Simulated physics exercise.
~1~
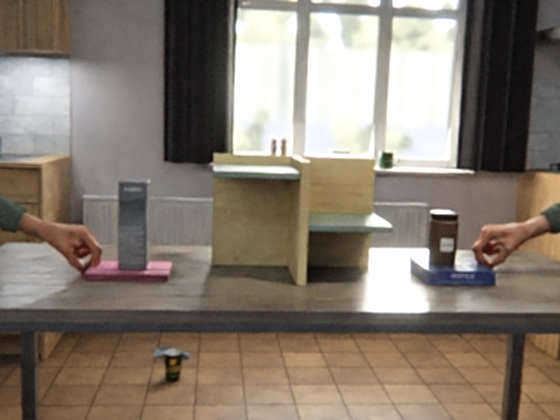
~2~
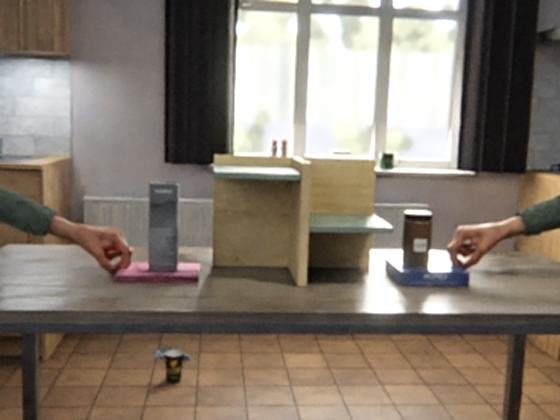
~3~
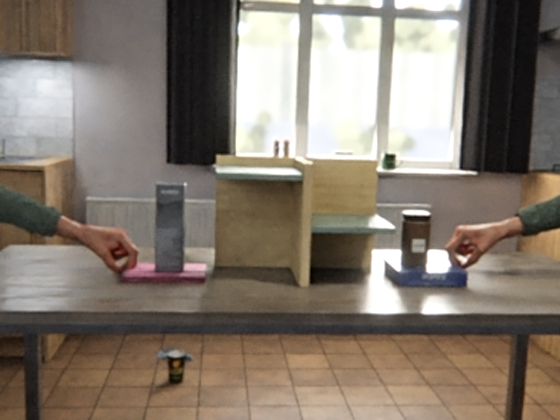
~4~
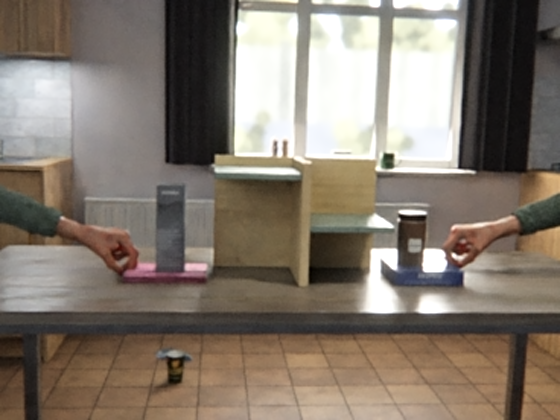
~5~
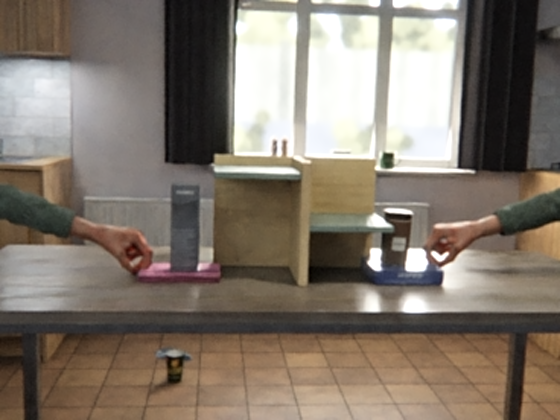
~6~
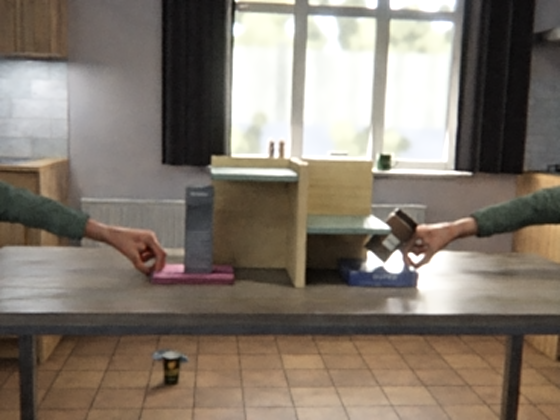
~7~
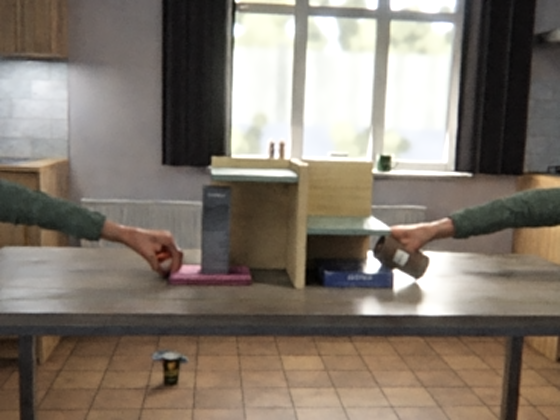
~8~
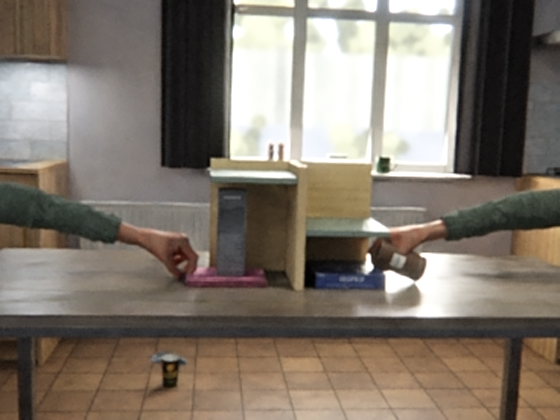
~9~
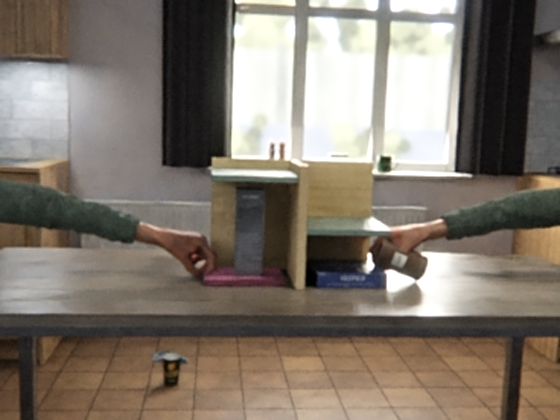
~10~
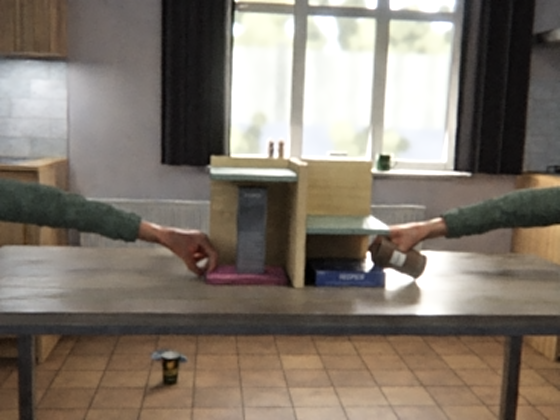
Two hands slid a pink board carrying a grey carton and a blue box carrying a brown jar inward under low shelves; the jar tipped back against the right shelf and ended on its side by the hand, while the carton passed beneath upright.
